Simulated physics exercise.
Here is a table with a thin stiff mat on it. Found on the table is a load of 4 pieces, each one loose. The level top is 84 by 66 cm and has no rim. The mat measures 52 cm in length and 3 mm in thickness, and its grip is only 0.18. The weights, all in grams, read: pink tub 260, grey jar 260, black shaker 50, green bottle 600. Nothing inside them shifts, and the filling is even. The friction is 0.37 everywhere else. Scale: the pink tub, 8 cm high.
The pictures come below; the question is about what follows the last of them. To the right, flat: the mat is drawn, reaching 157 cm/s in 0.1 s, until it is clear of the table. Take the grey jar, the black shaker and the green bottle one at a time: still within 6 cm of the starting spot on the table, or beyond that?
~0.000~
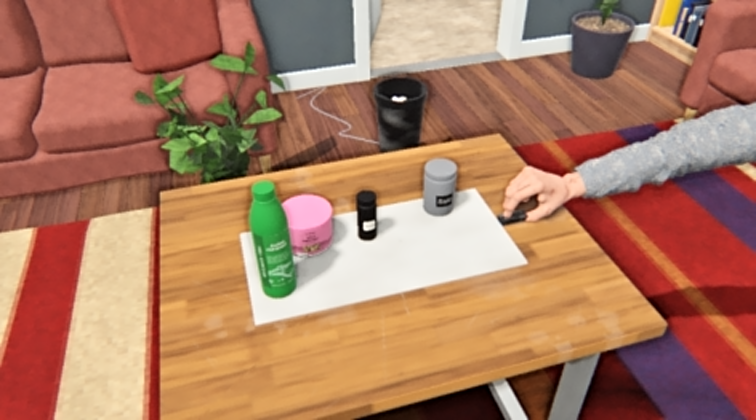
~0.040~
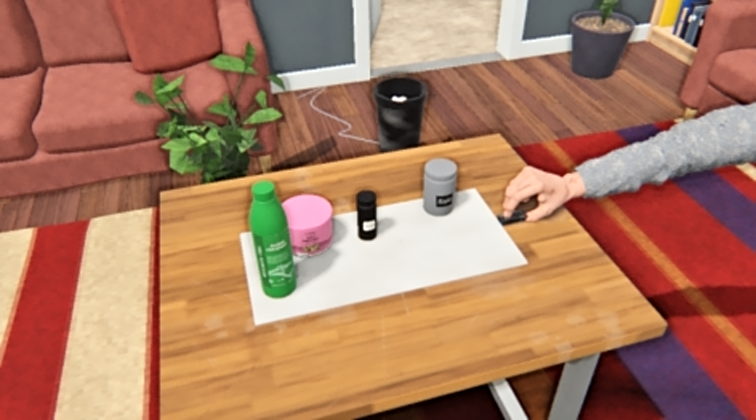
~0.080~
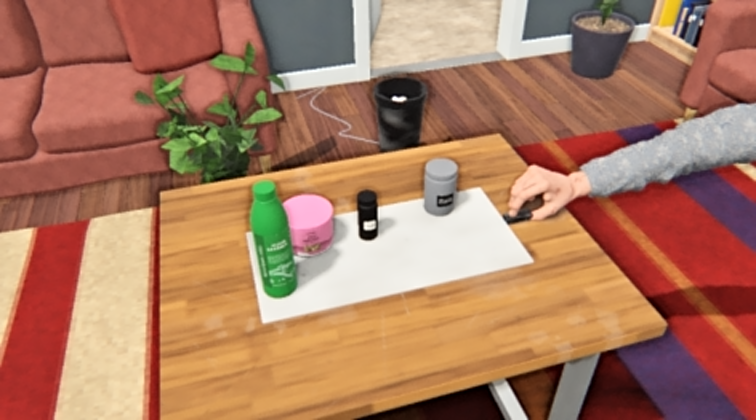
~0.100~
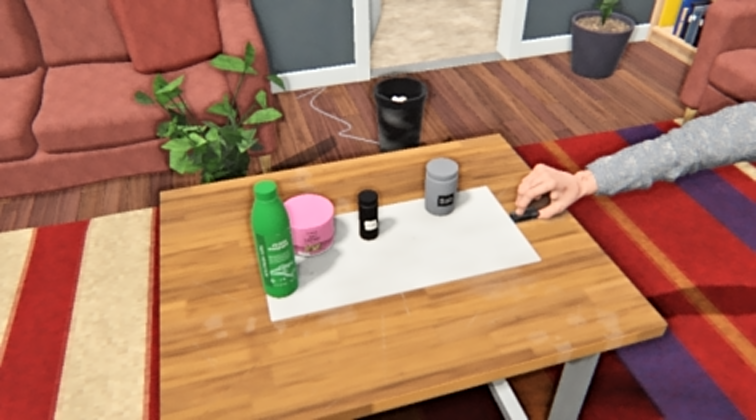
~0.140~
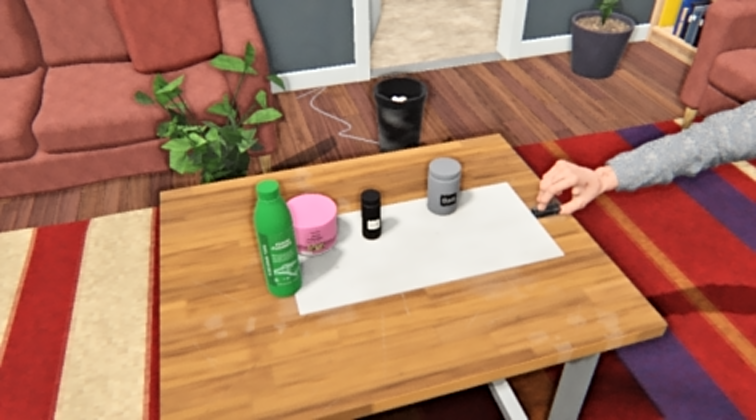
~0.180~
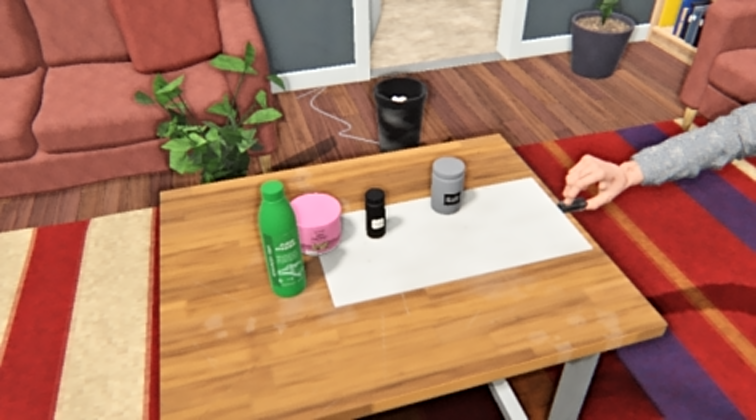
Grey jar: Beyond, black shaker: Beyond, green bottle: Within.
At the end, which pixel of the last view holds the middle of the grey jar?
You'll find it at about (545, 169).
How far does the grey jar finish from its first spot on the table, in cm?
Around 25 centimetres.
By 0.38 s, 46 cm of pull; black shaker tilted 11° near (407, 208); grey jar 10 cm from its spot near (485, 179); green bottle 2 cm from its spot near (281, 240).
By 0.58 s, 77 cm of pull; black shaker tilted 53° near (425, 207); grey jar 23 cm from its spot near (537, 171); green bottle 2 cm from its spot near (284, 239).
When it is over (1.1 s), lying over on the table, black shaker; not toppled but over 6 cm from the start, grey jar; the other 2 within 6 cm of the start. End places, in pixels of the last picture, grey jar near (545, 170), black shaker near (437, 214).
